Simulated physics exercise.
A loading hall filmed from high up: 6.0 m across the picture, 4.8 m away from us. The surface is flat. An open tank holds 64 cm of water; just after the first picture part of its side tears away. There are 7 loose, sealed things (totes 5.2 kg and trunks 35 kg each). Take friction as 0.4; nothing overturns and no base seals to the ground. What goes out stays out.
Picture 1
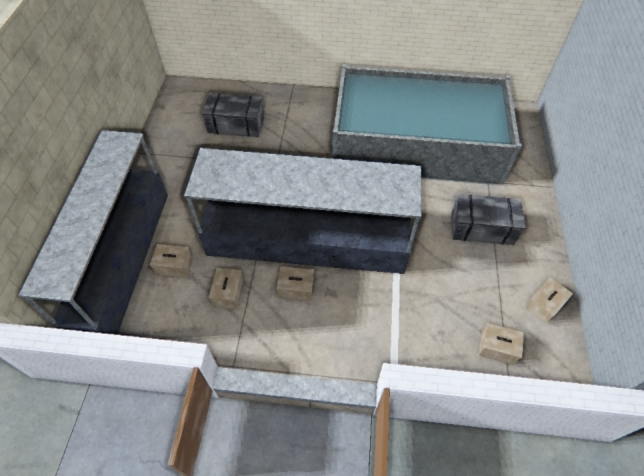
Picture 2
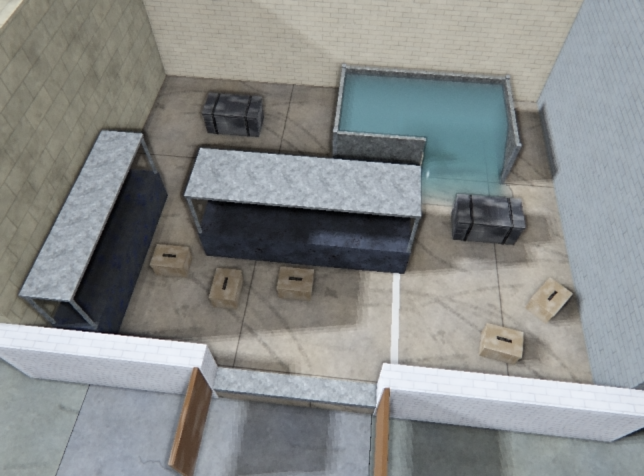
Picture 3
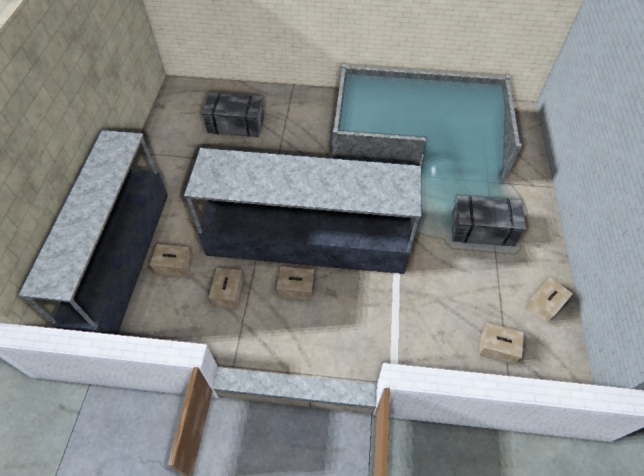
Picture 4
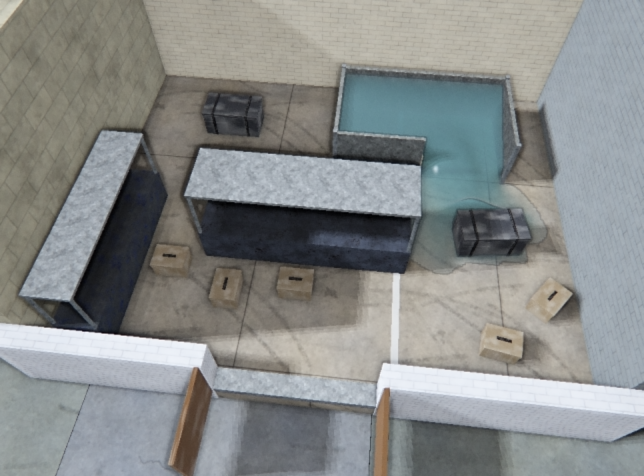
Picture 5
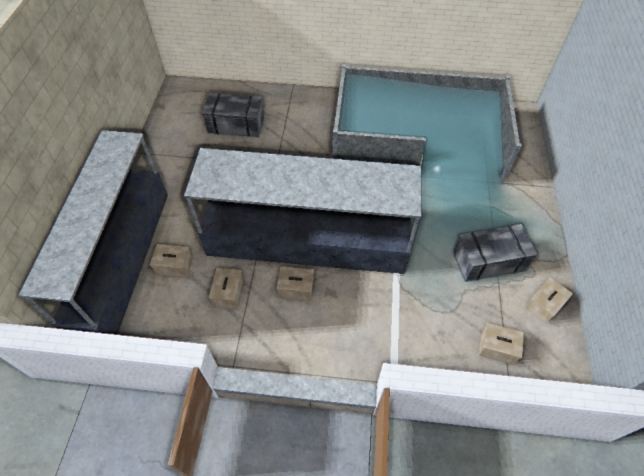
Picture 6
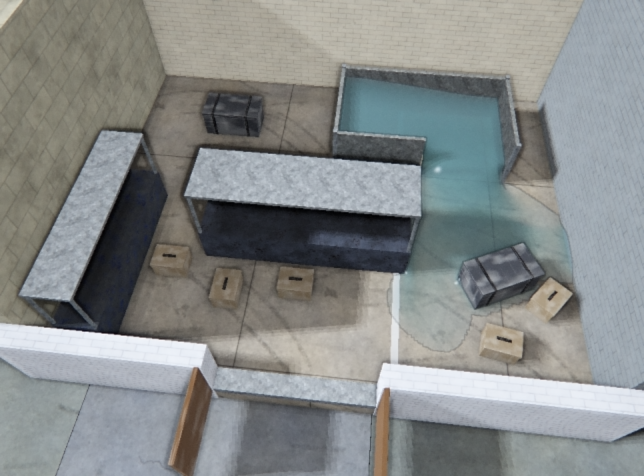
Part of the near side of a grey-rimmed tank of blue-green water, at the back right of a loading hall seen from high up by a still camera, tears away. Two dark benches with pale speckled tops, five tan totes and another dark trunk stay put on the stained floor. Water spreads through the gap and across the right side, pushing and turning the nearer dark trunk toward two totes.
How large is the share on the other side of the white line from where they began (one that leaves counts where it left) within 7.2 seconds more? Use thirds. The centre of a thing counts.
That comes to between one and two thirds.
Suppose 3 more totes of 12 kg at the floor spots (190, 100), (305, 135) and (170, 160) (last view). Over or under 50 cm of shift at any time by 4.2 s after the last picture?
In turn: Less, short of it, less.
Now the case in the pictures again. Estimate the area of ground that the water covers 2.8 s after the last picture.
Some 17 m2.
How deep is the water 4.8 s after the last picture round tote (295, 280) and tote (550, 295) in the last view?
About 13 and 9 cm.
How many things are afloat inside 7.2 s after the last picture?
I count 3.
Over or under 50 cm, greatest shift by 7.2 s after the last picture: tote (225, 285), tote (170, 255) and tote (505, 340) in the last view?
In that order: More, more, past it.
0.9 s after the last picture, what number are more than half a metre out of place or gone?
By then 2.
Then, 0.9 s after the last picture 0 of 7 are over the mark; 1 afloat.
Then, 2.8 s after the last picture 1 of 7 are over the mark; 4 afloat.
Then, 4.8 s after the last picture 3 of 7 are over the mark; 6 afloat.
Then, 7.2 s after the last picture 3 of 7 are over the mark; 3 afloat.
